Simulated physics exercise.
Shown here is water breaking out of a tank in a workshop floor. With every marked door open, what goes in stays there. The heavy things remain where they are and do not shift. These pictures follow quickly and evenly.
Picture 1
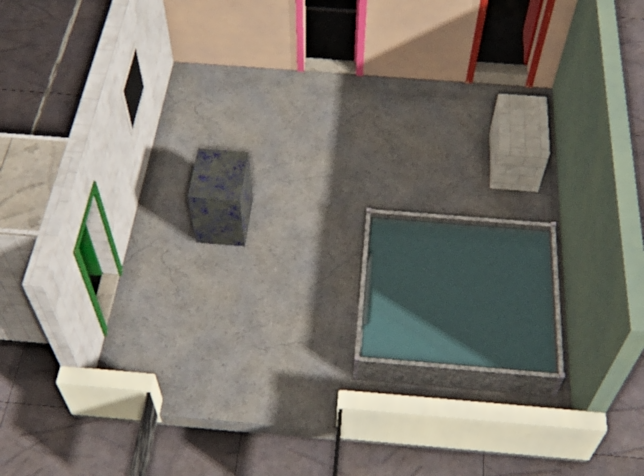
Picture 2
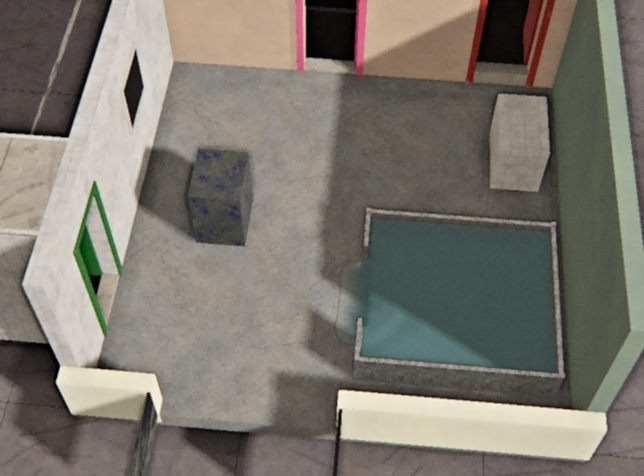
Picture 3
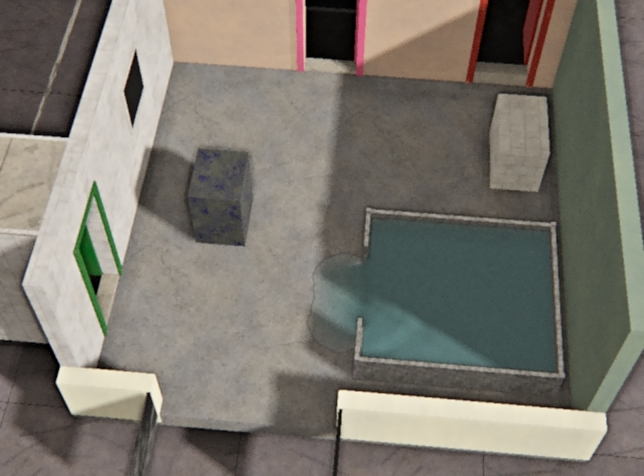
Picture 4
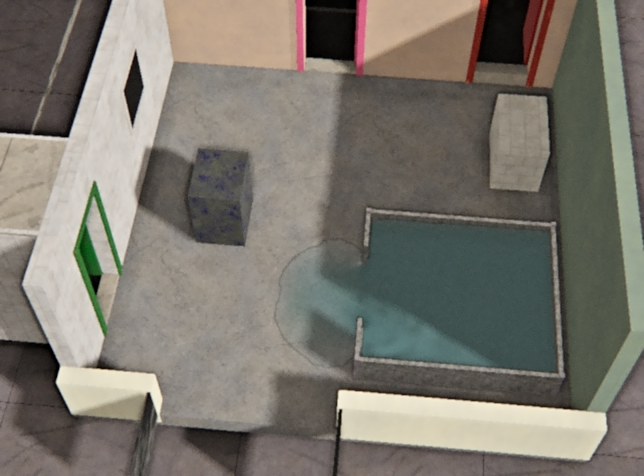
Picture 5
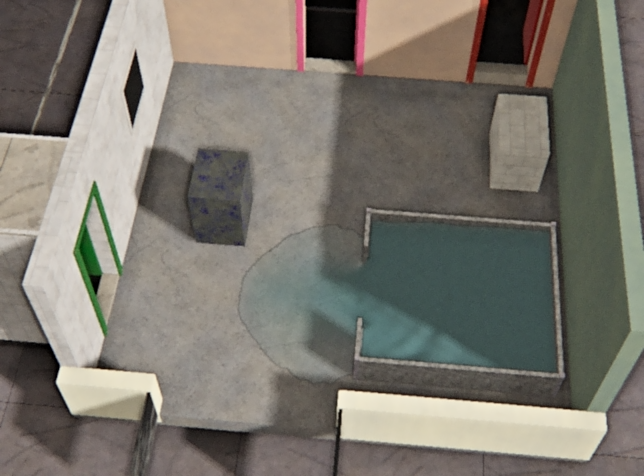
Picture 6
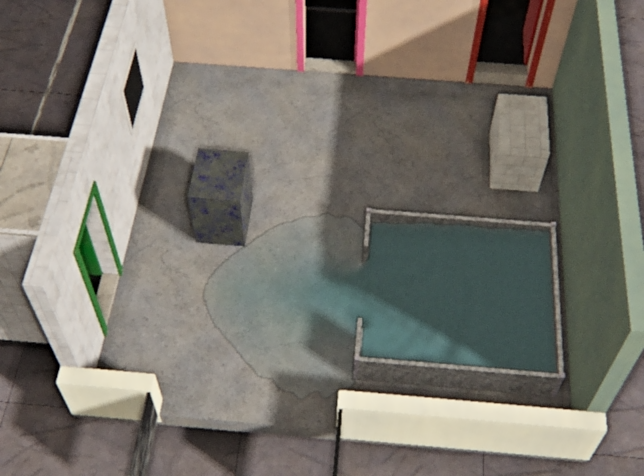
Water breaks out through a gap in the left side of a square, grey-rimmed tank in a workshop floor, seen from high above by a still camera. The teal tank lies at right, with a pale block behind it, a dark bluish block at left, and white, peach and green walls around. The water spreads leftward across the grey floor in a widening, thinning, rounded sheet.
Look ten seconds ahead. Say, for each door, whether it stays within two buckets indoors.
At the end, the pink door keeps inside the limit; the red door keeps inside the limit; the green door overshoots the limit.
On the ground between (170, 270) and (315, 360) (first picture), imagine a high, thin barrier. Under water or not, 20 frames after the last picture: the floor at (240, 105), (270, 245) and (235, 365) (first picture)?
Listed order: Swamped, swamped, spared.
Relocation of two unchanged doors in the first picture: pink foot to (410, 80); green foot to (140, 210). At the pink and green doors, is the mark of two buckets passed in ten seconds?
So, the pink one doesn't reach the mark and the green one tops the limit.
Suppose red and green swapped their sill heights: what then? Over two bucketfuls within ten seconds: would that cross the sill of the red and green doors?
The red door remains below the limit and the green door remains below the limit.
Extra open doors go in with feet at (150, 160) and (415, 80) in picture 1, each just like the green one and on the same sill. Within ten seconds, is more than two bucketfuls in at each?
Below, below.
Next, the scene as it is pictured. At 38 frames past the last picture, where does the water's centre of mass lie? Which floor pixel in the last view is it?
My guess is about (325, 260).
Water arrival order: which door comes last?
Observed: The red-painted one.
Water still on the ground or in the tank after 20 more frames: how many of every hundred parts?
92 %.
A moment on, water covers 25 % of the floor; the pink door not reached, the red door not reached, the green door under two buckets in.
Next, water covers 35 % of the floor; the pink door not reached, the red door not reached, the green door over two buckets in.
Then, water covers 55 % of the floor; the pink door wet at the sill, nothing in, the red door not reached, the green door far over two buckets in.
Later, water covers 60 % of the floor; the pink door wet at the sill, nothing in, the red door not reached, the green door far over two buckets in.
In the end, water covers 85 % of the floor; the pink door wet at the sill, nothing in, the red door wet at the sill, nothing in, the green door far over two buckets in.
